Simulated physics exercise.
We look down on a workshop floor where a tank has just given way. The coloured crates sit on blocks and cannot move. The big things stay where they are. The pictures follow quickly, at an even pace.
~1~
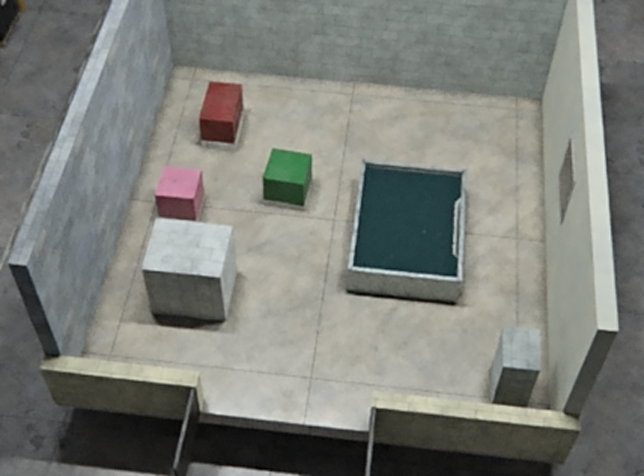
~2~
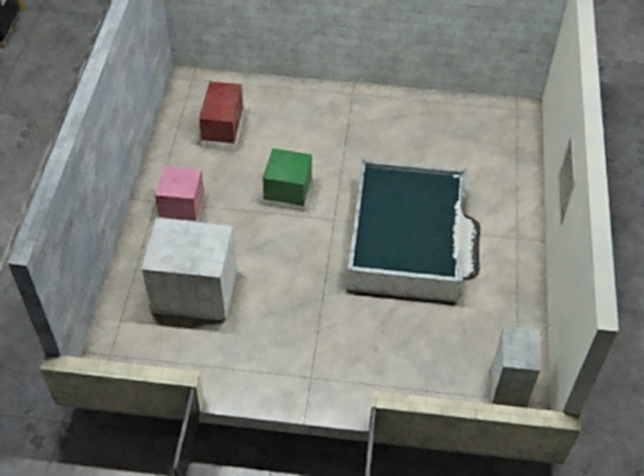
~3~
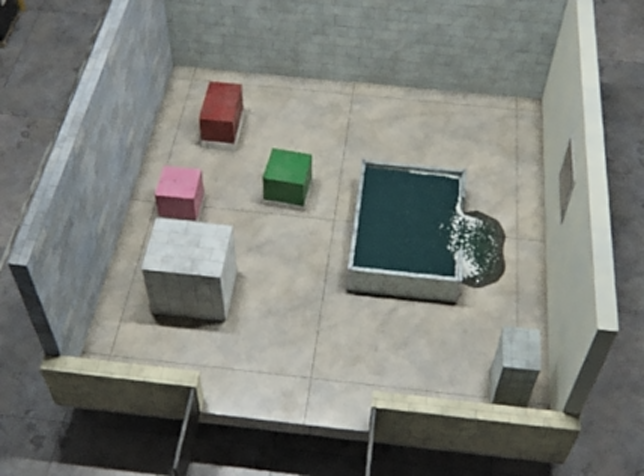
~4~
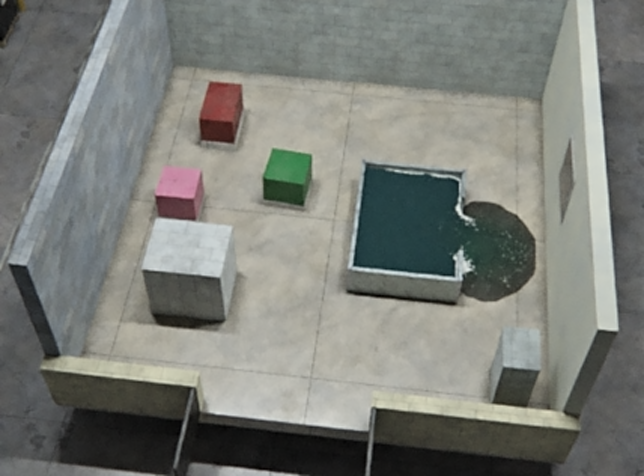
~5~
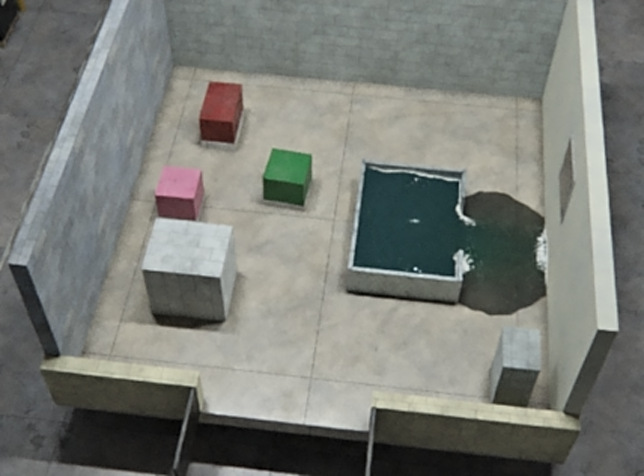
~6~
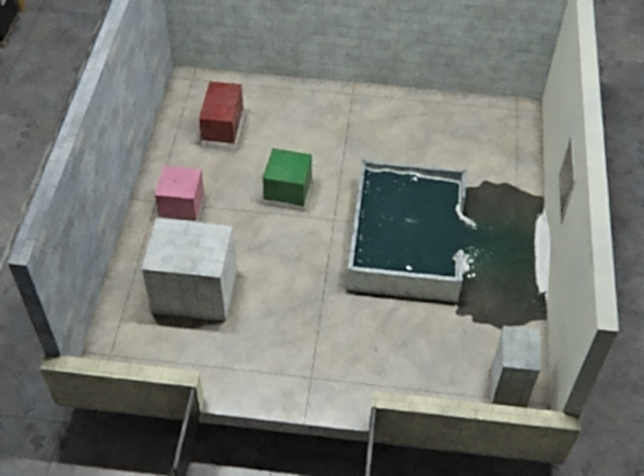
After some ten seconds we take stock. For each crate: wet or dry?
The red crate stays dry; the green crate stays dry; the pink crate stays dry.
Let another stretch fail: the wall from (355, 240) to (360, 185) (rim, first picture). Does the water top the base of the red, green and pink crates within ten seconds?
Then: Red remains dry, green takes water, pink ends up wet.
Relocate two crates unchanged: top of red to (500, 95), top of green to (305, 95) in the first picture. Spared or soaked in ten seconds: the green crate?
One by one: The green crate is spared.
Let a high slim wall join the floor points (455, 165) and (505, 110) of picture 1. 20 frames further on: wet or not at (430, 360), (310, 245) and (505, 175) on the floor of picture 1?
One after the other: Flooded, dry, awash.
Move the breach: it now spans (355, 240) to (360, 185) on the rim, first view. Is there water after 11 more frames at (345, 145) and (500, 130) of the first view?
In turn: Wet, clear.
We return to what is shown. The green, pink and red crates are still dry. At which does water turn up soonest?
I say the red crate.
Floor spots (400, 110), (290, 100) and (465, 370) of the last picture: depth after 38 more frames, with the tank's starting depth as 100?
In turn 10, 6 and 8 in a hundred.
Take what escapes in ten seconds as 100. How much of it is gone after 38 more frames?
Near 45 in a hundred.
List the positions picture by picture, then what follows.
Still water in the tank at (409, 221), in the first picture.
The front is at (468, 276), out from the gap at (457, 239), in the second picture.
The front is at (494, 276), out from the gap at (457, 240), in the third picture.
The front is at (529, 270), out from the gap at (457, 240), in the fourth picture.
Water pours out at (457, 239) and has run to (544, 287), in the fifth picture.
Water pours out at (457, 239) and has run to (545, 312), in the sixth picture.
A moment on, water covers 10 % of the floor; the red crate not reached, the green crate not reached, the pink crate not reached.
Next, water covers 20 % of the floor; the red crate not reached, the green crate not reached, the pink crate not reached.
Then, water covers 35 % of the floor; the red crate not reached, the green crate not reached, the pink crate not reached.
Later, water covers 70 % of the floor; the red crate water round its plinth, the green crate water round its plinth, the pink crate not reached.
In the end, water covers 100 % of the floor; the red crate stayed above the water, the green crate stayed above the water, the pink crate stayed above the water.
